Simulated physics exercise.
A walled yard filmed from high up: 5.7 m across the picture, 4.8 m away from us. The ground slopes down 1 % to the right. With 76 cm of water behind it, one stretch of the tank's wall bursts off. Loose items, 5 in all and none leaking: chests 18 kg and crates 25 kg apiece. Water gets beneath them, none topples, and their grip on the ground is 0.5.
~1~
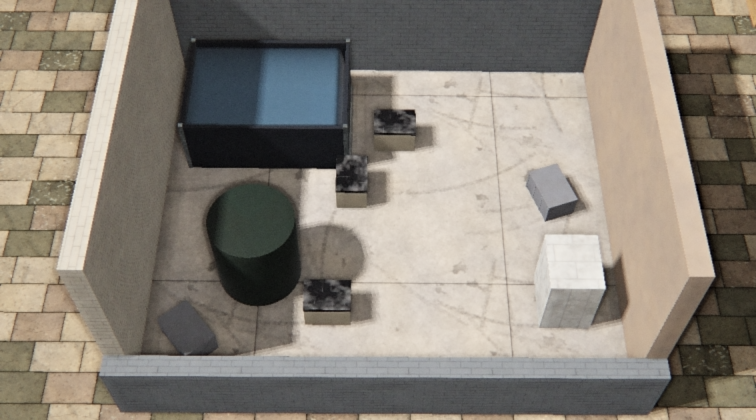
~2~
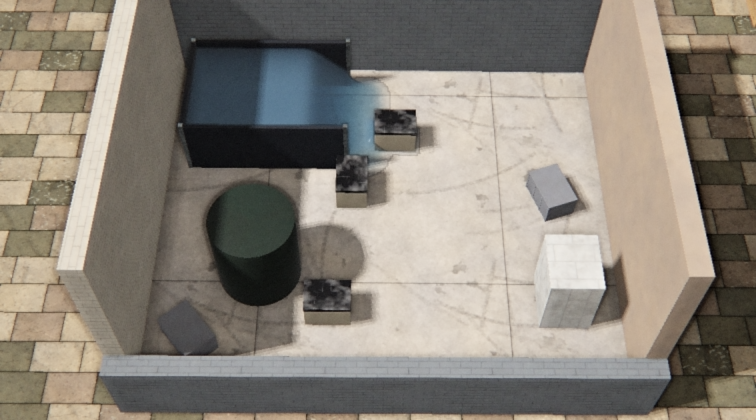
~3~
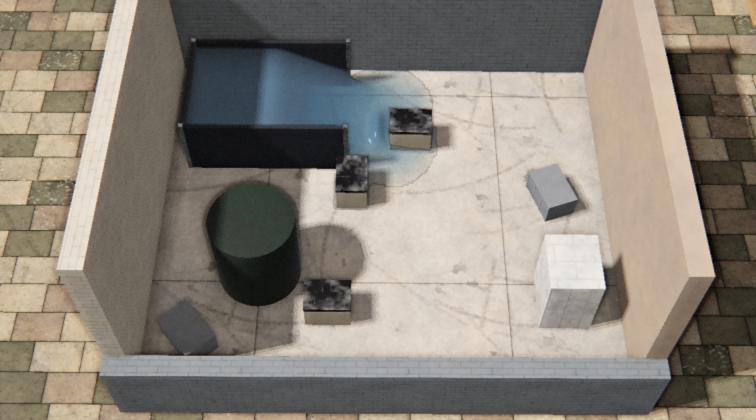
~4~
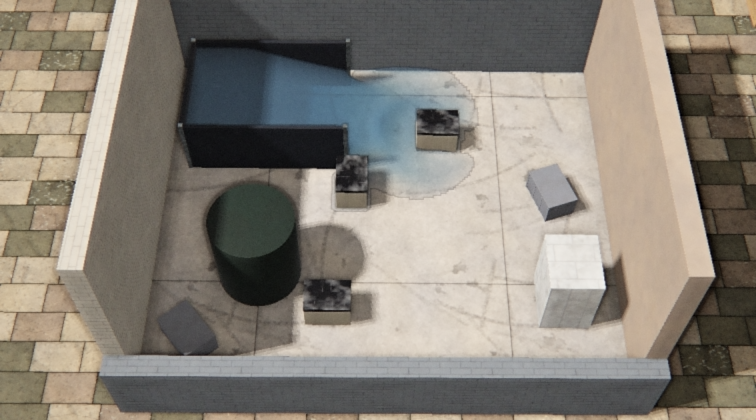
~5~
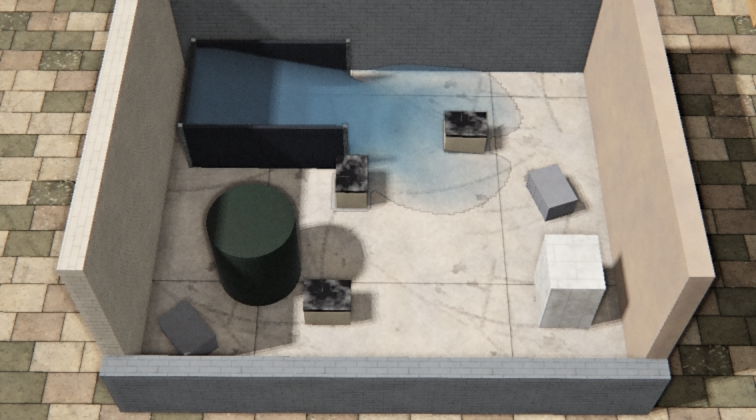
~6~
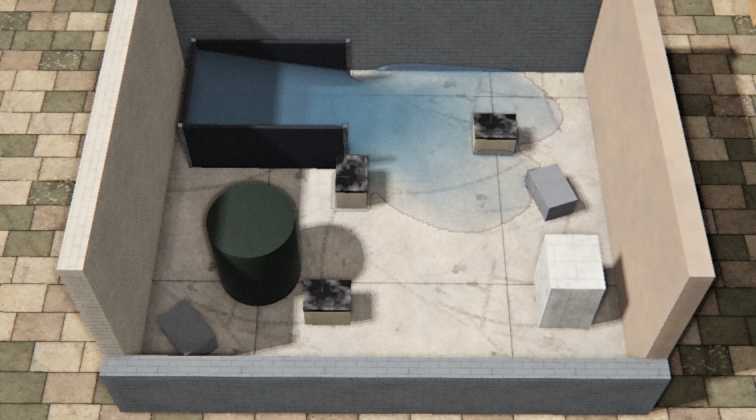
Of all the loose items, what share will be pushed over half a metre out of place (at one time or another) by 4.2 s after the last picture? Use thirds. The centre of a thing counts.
Share: One to two thirds.
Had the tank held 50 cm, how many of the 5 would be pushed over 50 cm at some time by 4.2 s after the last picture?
In that case 2 of them.
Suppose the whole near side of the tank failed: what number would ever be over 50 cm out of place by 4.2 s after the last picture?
Then 4.
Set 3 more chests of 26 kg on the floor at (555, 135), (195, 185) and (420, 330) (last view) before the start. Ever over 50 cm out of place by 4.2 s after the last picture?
In turn: Over, less, past it.
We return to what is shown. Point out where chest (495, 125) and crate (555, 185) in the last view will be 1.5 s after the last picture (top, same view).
Near (584, 143) and (599, 229).
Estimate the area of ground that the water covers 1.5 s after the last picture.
Some 15 m2.
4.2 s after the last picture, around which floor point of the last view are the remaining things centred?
Near (375, 265).
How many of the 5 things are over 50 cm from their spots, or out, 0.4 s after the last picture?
I count 1.
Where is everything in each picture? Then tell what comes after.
The first frame shows a chest at (395, 121), on the bottom; a chest at (327, 295), on the bottom; water covers 2.8 m2; 0 of 5 have shifted.
The second frame shows a chest at (395, 121), on the bottom; a chest at (327, 295), on the bottom; 3.6 m2 under water; 0 of 5 have shifted.
The third frame shows a chest at (411, 120) rests on the ground, 21 cm from its start; a chest at (327, 295) rests on the ground; 4.7 m2 under water; 1 of 5 have shifted.
The fourth frame shows a chest at (437, 121), on the bottom, 56 cm from its start; a chest at (327, 295) rests on the ground; 5.9 m2 under water; 1 of 5 have shifted.
The fifth frame shows a chest at (466, 123), on the bottom, 93 cm from its start; a chest at (327, 295) rests on the ground; 7.3 m2 under water; 1 of 5 have shifted.
The sixth frame shows a chest at (495, 125) rests on the ground, 132 cm from its start; a chest at (327, 295) rests on the ground; water covers 8.8 m2; 1 of 5 have shifted.
Then, 0.4 s after the last picture 1 of 5 are over 50 cm from their spots; 0 afloat.
Then, 1.5 s after the last picture 2 of 5 are over 50 cm from their spots; 2 afloat.
Then, 2.8 s after the last picture 2 of 5 are over 50 cm from their spots; 2 afloat.
Then, 4.2 s after the last picture 3 of 5 are over 50 cm from their spots, and 3 have been at some point; 3 afloat.
